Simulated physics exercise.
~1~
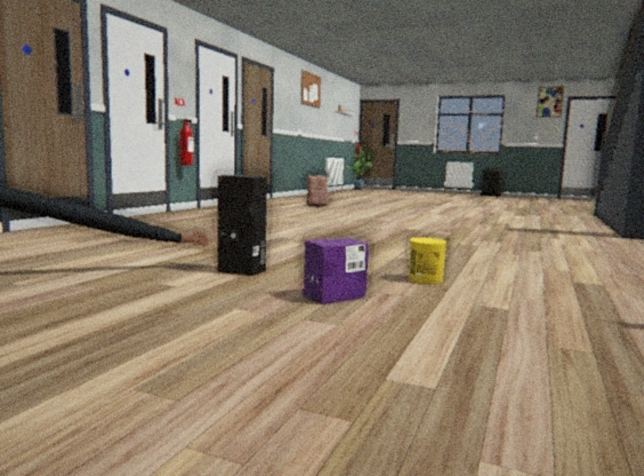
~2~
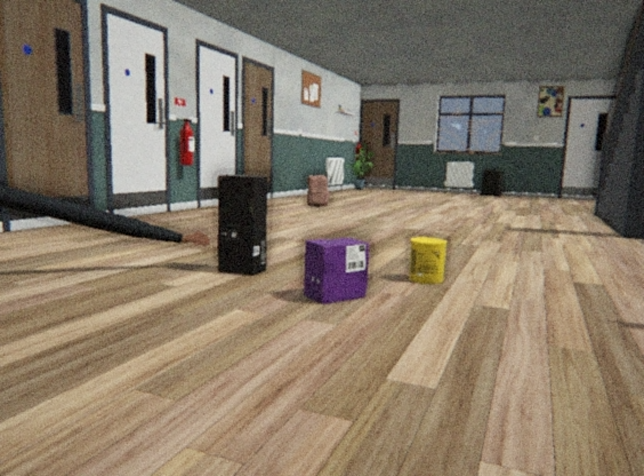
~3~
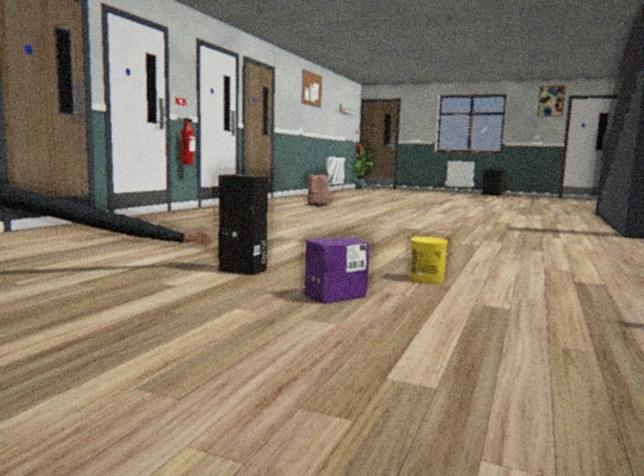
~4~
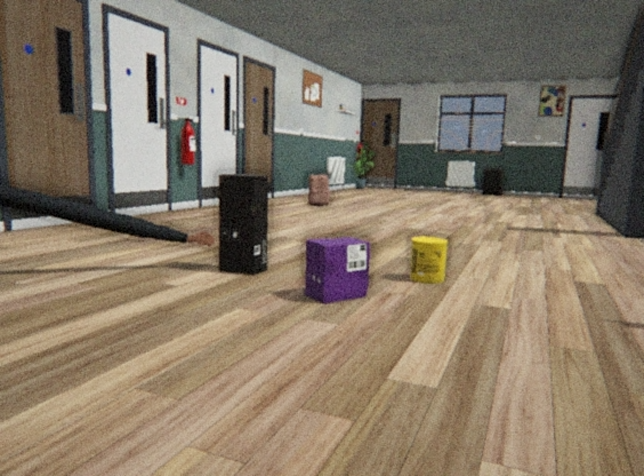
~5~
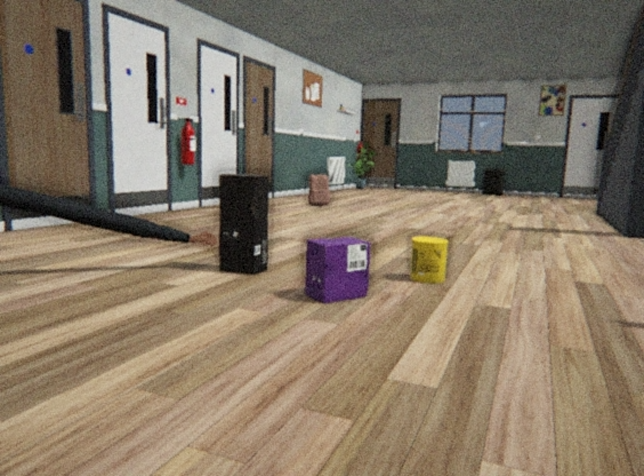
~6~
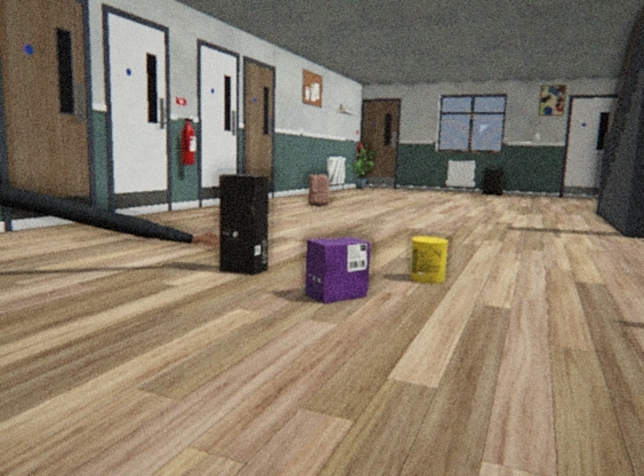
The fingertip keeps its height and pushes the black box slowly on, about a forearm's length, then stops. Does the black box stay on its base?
Is left on its base.
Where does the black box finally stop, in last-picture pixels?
Roughly (296, 228).
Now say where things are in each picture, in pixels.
In the first frame, black box (242, 224).
In the second frame, black box (242, 224).
In the third frame, black box (243, 224).
In the fourth frame, black box (243, 224).
In the fifth frame, black box (244, 224).
In the sixth frame, black box (244, 224).
Then, 0.40 s later than the last frame, black box moved a little near (250, 224).
Then, 0.80 s later than the last frame, black box moved about its own width near (266, 225).
Then, 1.10 s later than the last frame, black box moved about its own width near (278, 227).
Then, 1.40 s later than the last frame, black box moved about its own width near (290, 228).
When it is over, moved from the start, black box. End places, in pixels of the last picture, black box near (296, 228).
